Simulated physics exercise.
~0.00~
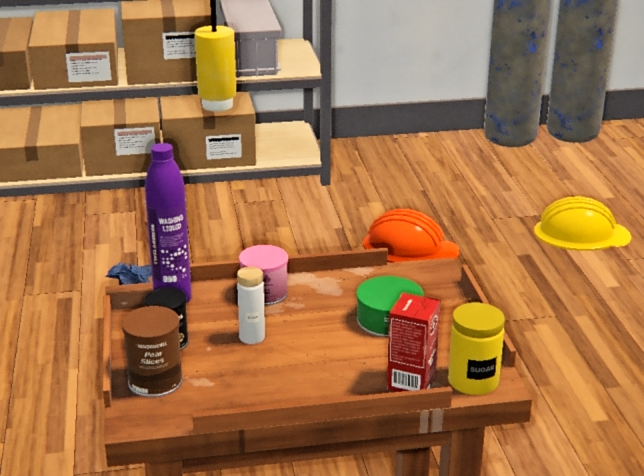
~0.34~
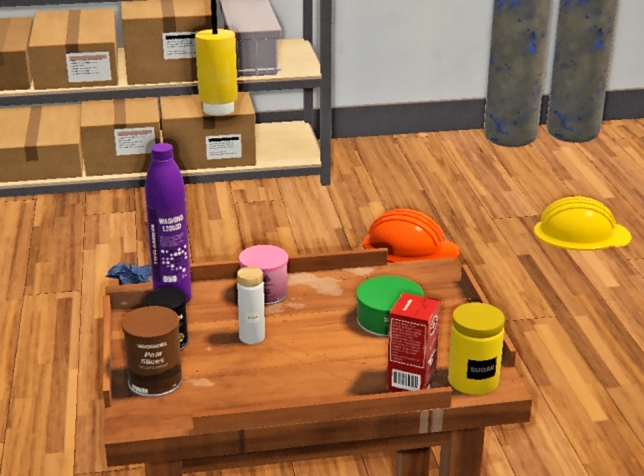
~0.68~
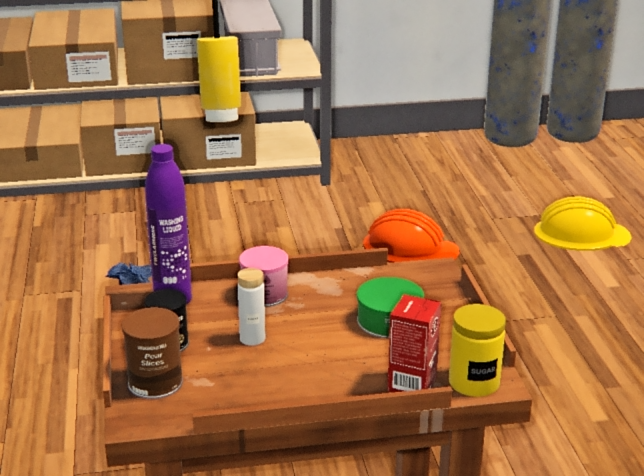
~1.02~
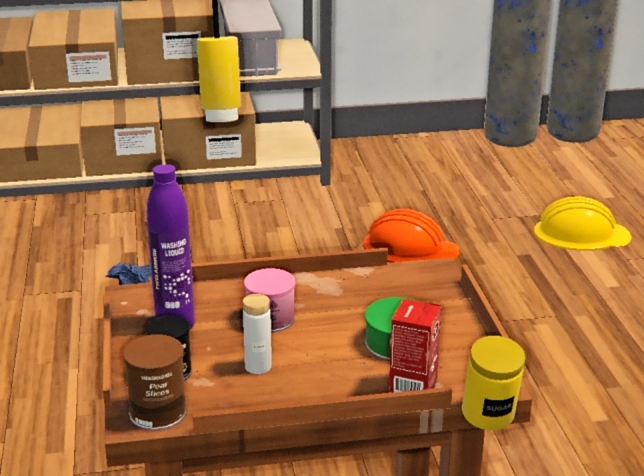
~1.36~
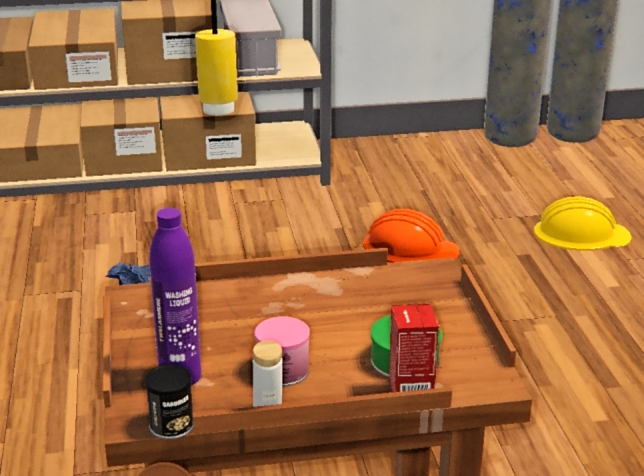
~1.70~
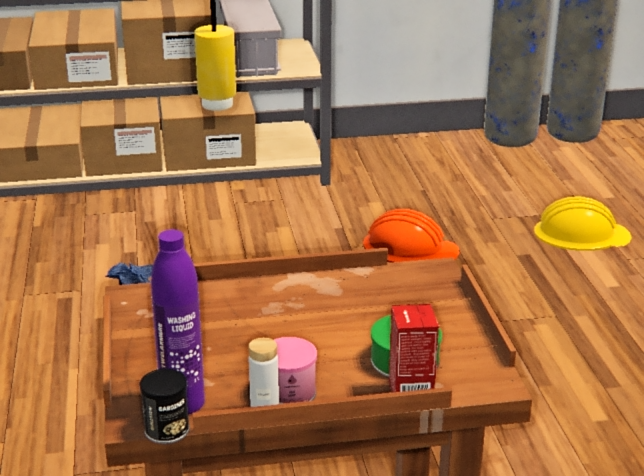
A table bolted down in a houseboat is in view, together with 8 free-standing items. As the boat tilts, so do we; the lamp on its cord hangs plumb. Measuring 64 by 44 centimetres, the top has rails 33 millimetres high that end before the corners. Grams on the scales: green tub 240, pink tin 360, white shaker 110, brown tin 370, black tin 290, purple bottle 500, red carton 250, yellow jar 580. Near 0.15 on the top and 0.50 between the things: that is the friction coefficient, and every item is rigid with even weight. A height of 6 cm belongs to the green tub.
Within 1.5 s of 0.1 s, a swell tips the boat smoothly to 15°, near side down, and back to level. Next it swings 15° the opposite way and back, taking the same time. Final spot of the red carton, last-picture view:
About (376, 273).
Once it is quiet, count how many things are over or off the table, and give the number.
The answer: 2.
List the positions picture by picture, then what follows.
In the first picture, boat level; red carton (414, 345); green tub (390, 306).
In the second picture, heel 3°, near side down; white shaker (251, 305); brown tin (153, 352).
In the third picture, heel 13°, near side down; purple bottle (168, 226).
In the fourth picture, heel 13°, near side down; yellow jar (493, 383) off the table.
In the fifth picture, heel 3°, near side down; pink tin (283, 351) slid 25 cm.
In the sixth picture, boat level; red carton (413, 355) slid 3 cm.
After 2.40 s, heel 15°, far side down; red carton slid 2 cm near (406, 339); white shaker slid 17 cm; purple bottle slid 27 cm.
After 2.60 s, heel 11°, far side down; red carton slid 10 cm near (395, 313); purple bottle slid 19 cm; pink tin slid 18 cm.
After 2.80 s, heel 5°, far side down; red carton slid 20 cm near (382, 283); purple bottle slid 10 cm; green tub slid 10 cm.
After 2.90 s, heel 2°, far side down; red carton slid 23 cm near (377, 273); green tub slid 13 cm; purple bottle slid 5 cm.
At rest (3.6 s), off the table, brown tin and yellow jar; not toppled but over 5 cm from the start, green tub, white shaker, black tin and red carton; the other 2 in place, give or take 5 cm. In the last view, red carton near (376, 273).
